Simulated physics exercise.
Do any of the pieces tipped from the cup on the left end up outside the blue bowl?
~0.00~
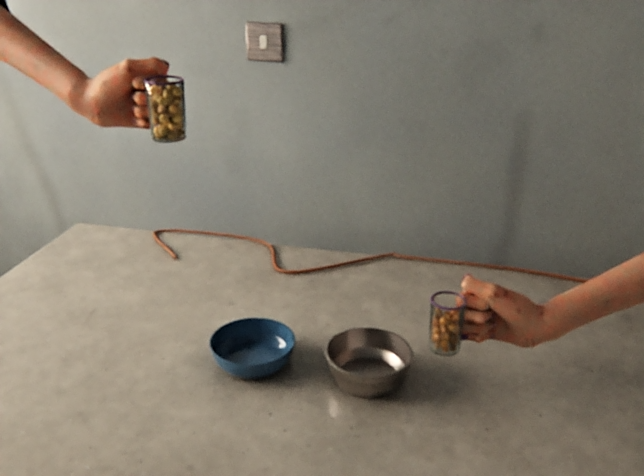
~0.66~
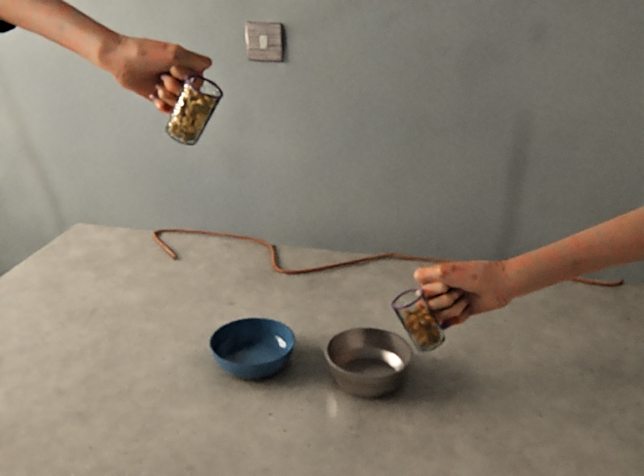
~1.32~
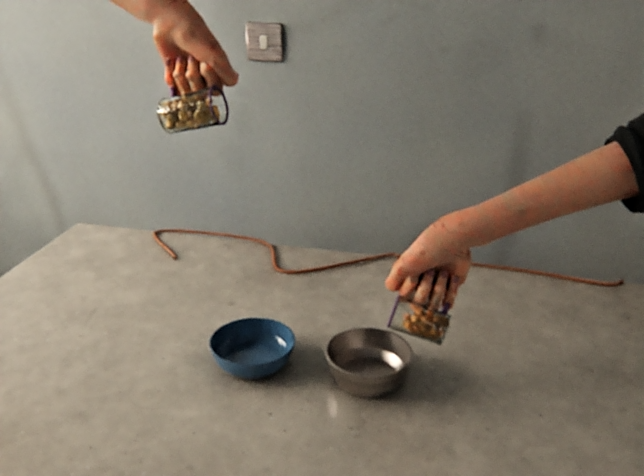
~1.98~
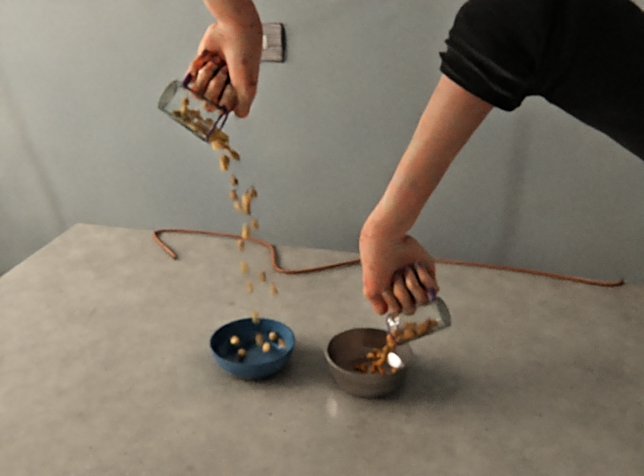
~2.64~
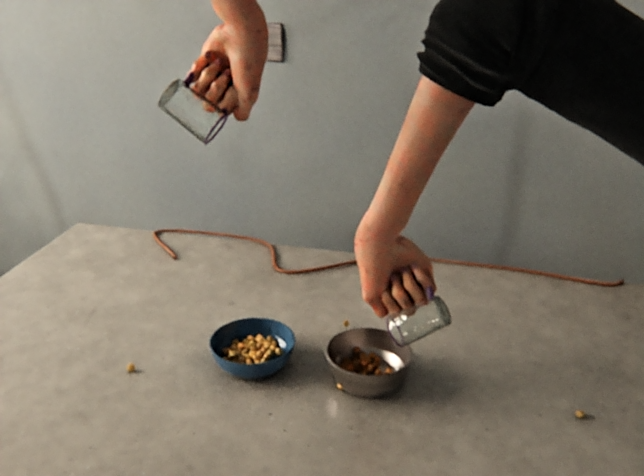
Yes, several of them get away and end up outside the blue bowl, though most land in it. The metal bowl on the right catches everything from its own cup.
Two hands hold clear cups of small, round, yellowish-brown pieces above a grey table, seen from a fixed view in front and slightly above. A blue bowl sits on the left and a metal one on the right, with a reddish-brown cord behind them and a switch on the grey wall. The left hand stays high while the right stays low, and both tilt their cups onto their sides, then further over. The pieces tumble in a long stream into the blue bowl and slide into the metal one. Both cups end empty, with most of the left load in its bowl, several strays outside, and the right load all caught.
